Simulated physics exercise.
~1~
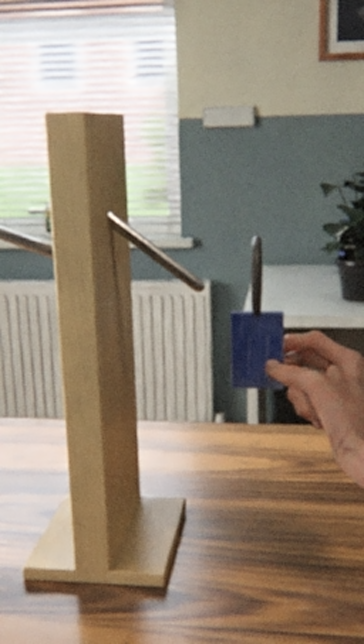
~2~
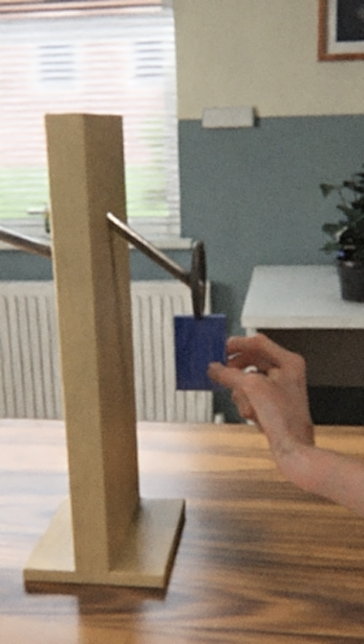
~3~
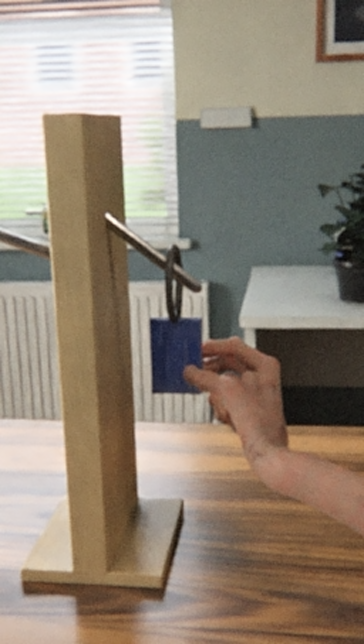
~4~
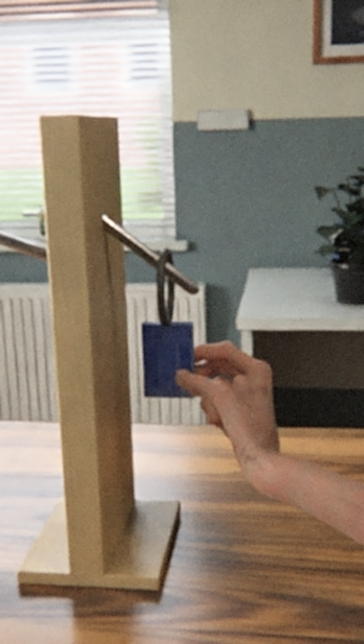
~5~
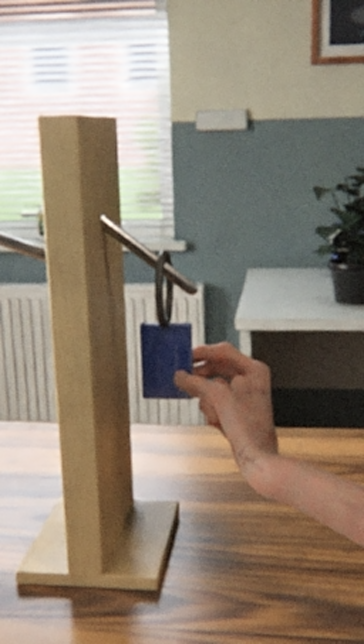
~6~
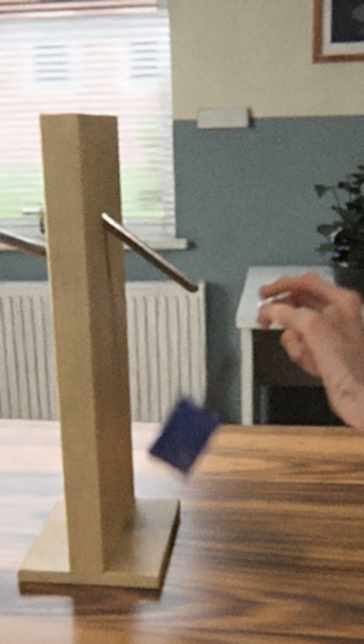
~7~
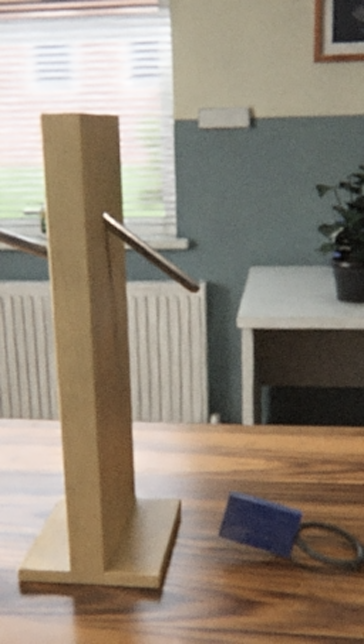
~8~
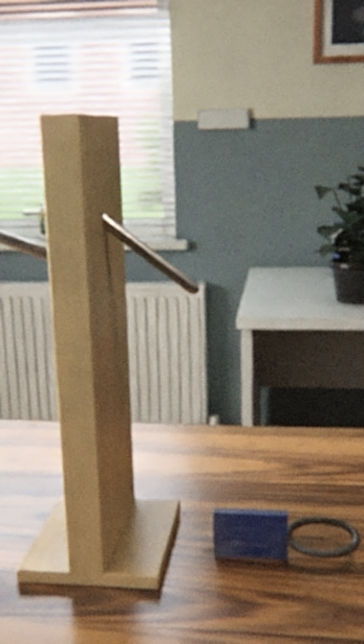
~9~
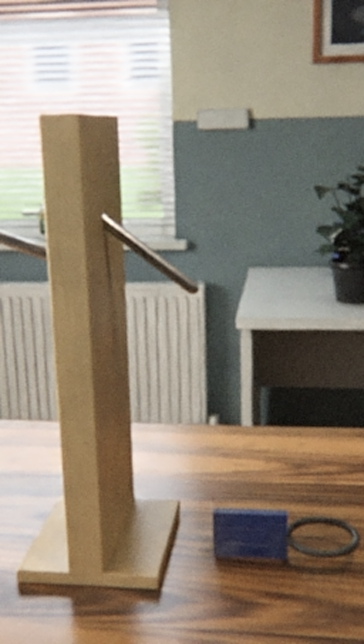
A hand moved a blue tag with a dark ring left onto the downward-sloping metal peg of a wooden stand, then let go and drew back. The tag slipped off, dropped to the table and ended up lying beside the base.
